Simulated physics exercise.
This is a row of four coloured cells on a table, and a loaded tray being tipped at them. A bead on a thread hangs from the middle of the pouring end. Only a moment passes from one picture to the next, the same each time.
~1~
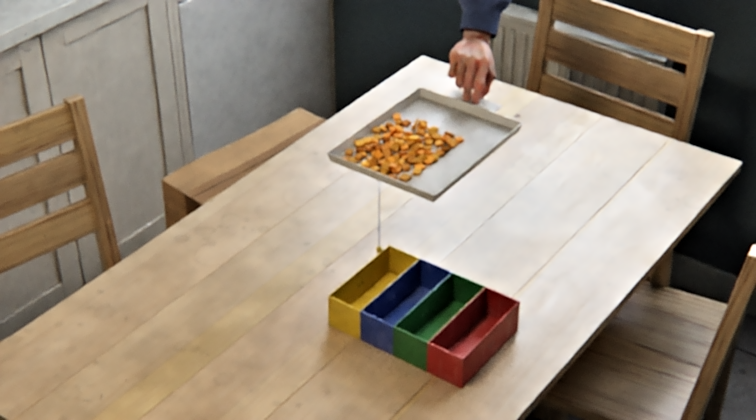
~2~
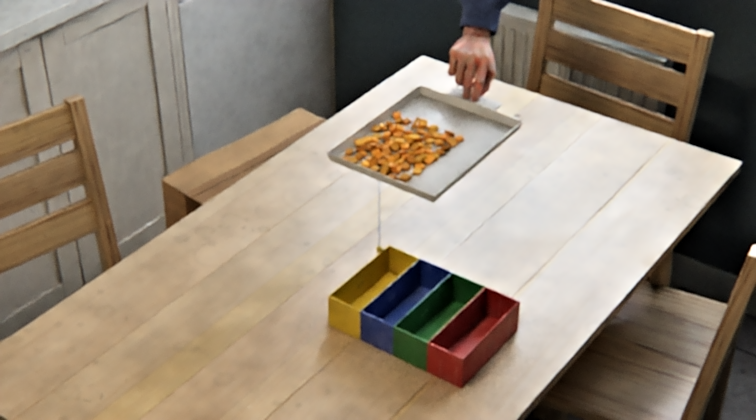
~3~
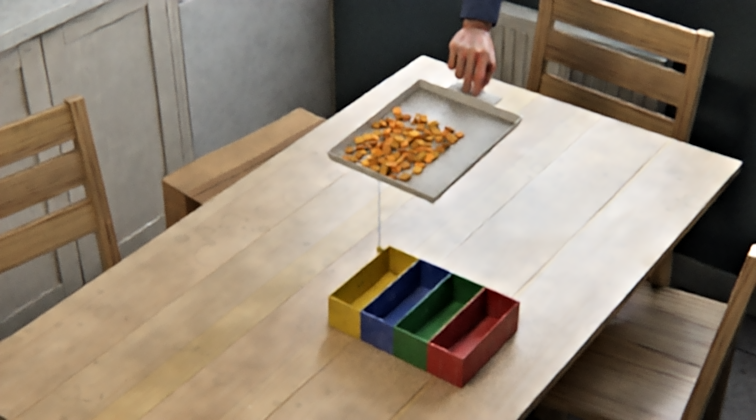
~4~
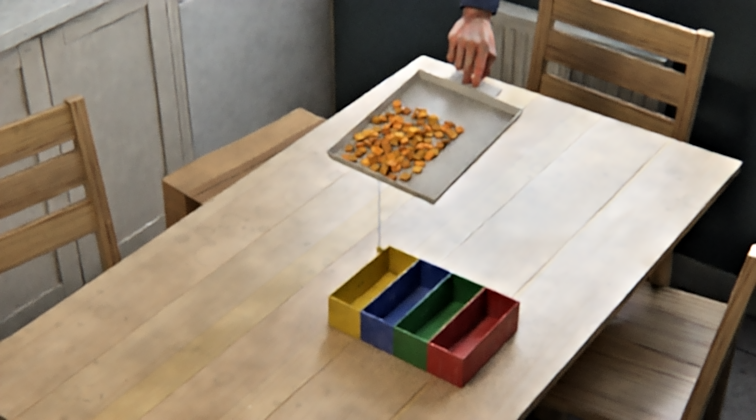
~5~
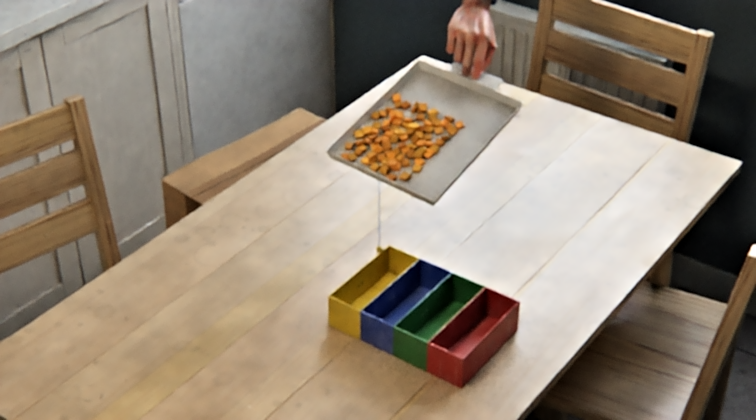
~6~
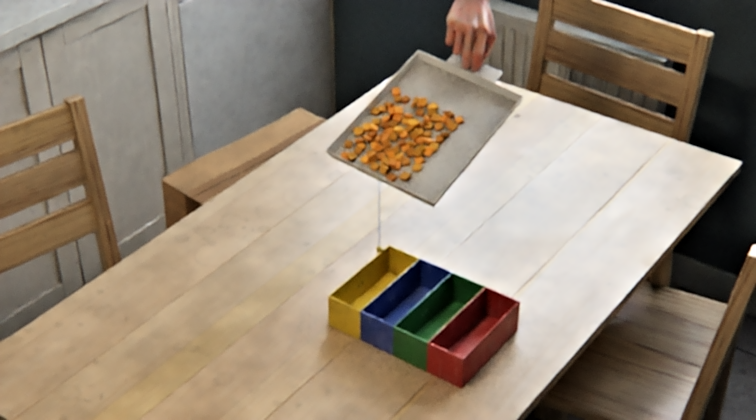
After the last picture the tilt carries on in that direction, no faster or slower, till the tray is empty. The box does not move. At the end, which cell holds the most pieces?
The blue cell gets the most.
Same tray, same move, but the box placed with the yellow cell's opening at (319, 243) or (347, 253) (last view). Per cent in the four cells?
Near 90 % and 100 %.
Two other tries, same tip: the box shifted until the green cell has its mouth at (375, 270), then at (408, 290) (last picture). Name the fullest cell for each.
The first try: That red cell. The second: Green.
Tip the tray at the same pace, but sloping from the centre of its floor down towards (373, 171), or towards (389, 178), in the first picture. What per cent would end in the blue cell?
Near 0 % and 10 %.
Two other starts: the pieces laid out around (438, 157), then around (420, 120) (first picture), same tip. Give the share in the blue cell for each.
About 70 and 50 per cent.
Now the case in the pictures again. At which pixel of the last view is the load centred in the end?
At about (407, 312).
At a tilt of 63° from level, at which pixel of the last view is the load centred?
Close to (397, 171).
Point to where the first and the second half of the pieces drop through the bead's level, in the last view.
At about (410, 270), then at (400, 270).
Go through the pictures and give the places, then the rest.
The first picture shows corners of the pouring end at (330, 152) and (434, 193), level; middle of the load at (404, 148), small crackers; bead on its thread at (379, 249); yellow cell at (345, 315); blue cell at (377, 330); green cell at (411, 346); red cell at (445, 362).
The second picture shows corners of the pouring end at (330, 152) and (434, 194), level; middle of the load at (404, 147).
The third picture shows corners of the pouring end at (330, 151) and (434, 195), tipped barely, lowest at the right corner; middle of the load at (404, 144).
The fourth picture shows corners of the pouring end at (330, 151) and (433, 197), tipped a little, lowest at the right corner; middle of the load at (404, 141).
The fifth picture shows corners of the pouring end at (329, 150) and (433, 199), tipped a little, lowest at the right corner; middle of the load at (403, 138).
The sixth picture shows corners of the pouring end at (329, 149) and (433, 200), tipped clearly, lowest at the right corner; middle of the load at (403, 135); yellow cell at (345, 315); blue cell at (377, 330); green cell at (411, 346); red cell at (445, 362).
Soon, tray tipped steeply; nearly all on the tray; a stray few falling or outside the box.
A while on, tray tipped past a quarter turn; about a quarter on the tray; about a quarter in the blue cell; a small part in the yellow cell; a stray few in the green cell; about a third falling or outside the box.
Towards the end, tray tipped past a quarter turn; about two thirds in the blue cell; about a quarter in the yellow cell; a small part in the green cell; a small part falling or outside the box.
Finally, tray tipped past a quarter turn; about two thirds in the blue cell; about a quarter in the yellow cell; a small part in the green cell; none in the red cell; a small part outside the box.
